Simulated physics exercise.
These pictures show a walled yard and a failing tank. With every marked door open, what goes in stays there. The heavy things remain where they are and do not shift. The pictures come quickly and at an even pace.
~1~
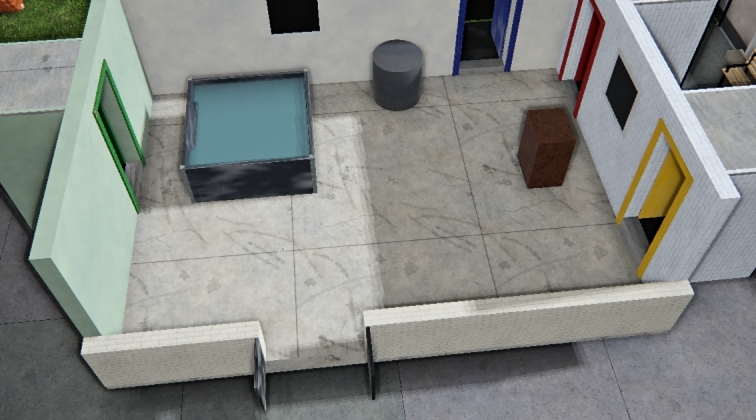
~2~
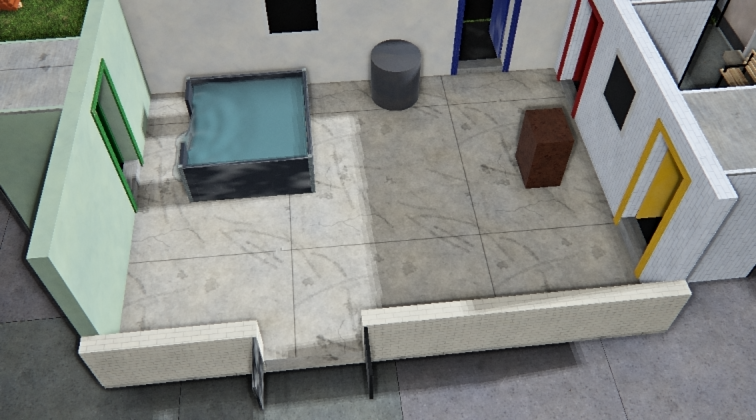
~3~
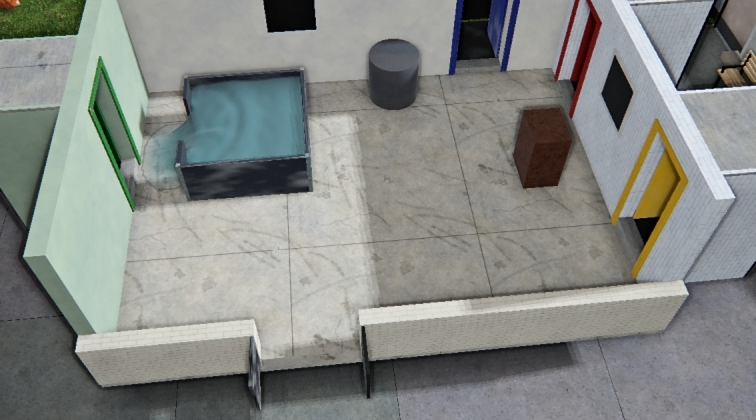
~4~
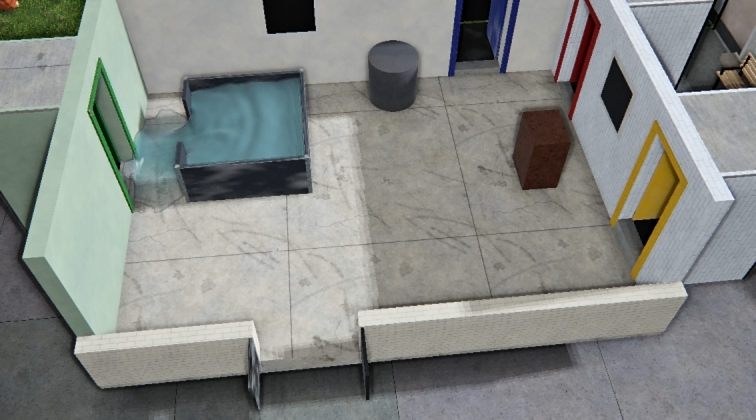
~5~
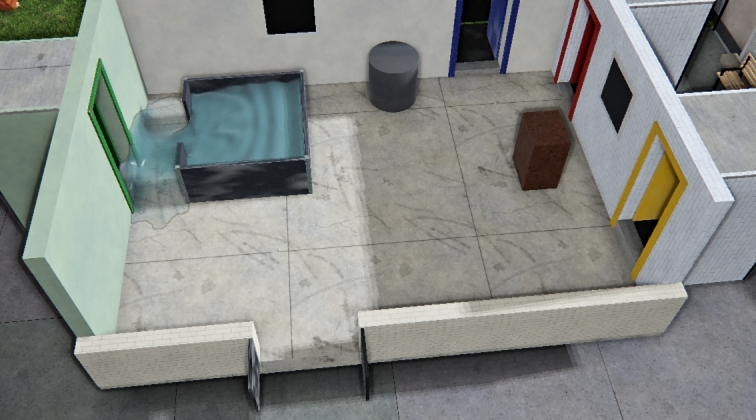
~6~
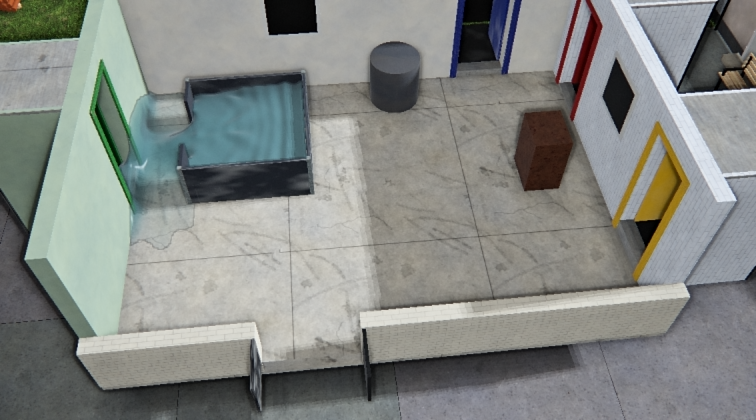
Water in the open tank broke out through a gap in its left side, poured toward the green-framed doorway, and spread along the pale floor by the wall while ripples crossed the tank.
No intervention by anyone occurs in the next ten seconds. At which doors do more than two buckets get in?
The green door will most likely go past the limit; the yellow door will most likely keep inside the limit; the blue door will most likely keep inside the limit; the red door will most likely keep inside the limit.
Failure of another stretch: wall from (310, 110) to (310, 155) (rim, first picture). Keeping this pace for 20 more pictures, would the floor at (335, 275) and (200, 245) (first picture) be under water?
Unwetted, then unwetted.
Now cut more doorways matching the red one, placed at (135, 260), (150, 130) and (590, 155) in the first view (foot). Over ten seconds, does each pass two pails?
Each in turn, the new doors: Remains within bounds, breaks the limit, remains within bounds.
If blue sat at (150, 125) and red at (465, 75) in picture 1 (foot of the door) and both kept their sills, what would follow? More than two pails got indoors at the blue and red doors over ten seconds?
In that case the blue door runs past it while the red door keeps within it.
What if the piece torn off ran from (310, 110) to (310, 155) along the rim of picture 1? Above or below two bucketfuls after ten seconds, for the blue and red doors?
In that setup the blue door keeps within bounds, but the red door runs over the limit.
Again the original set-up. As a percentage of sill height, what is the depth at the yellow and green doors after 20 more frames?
In turn 0 and 130 per cent.
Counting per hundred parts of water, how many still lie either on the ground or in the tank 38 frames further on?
I make it around 88 per cent.
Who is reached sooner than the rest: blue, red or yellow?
My pick for first is the yellow one.
A moment on, water covers 15 % of the floor; the green door far over two buckets in, the yellow door not reached, the blue door not reached, the red door not reached.
Next, water covers 25 % of the floor; the green door far over two buckets in, the yellow door not reached, the blue door not reached, the red door not reached.
Then, water covers 40 % of the floor; the green door far over two buckets in, the yellow door not reached, the blue door not reached, the red door not reached.
Later, water covers 75 % of the floor; the green door far over two buckets in, the yellow door wet at the sill, nothing in, the blue door not reached, the red door not reached.
In the end, water covers 90 % of the floor; the green door far over two buckets in, the yellow door wet at the sill, nothing in, the blue door wet at the sill, nothing in, the red door under two buckets in.
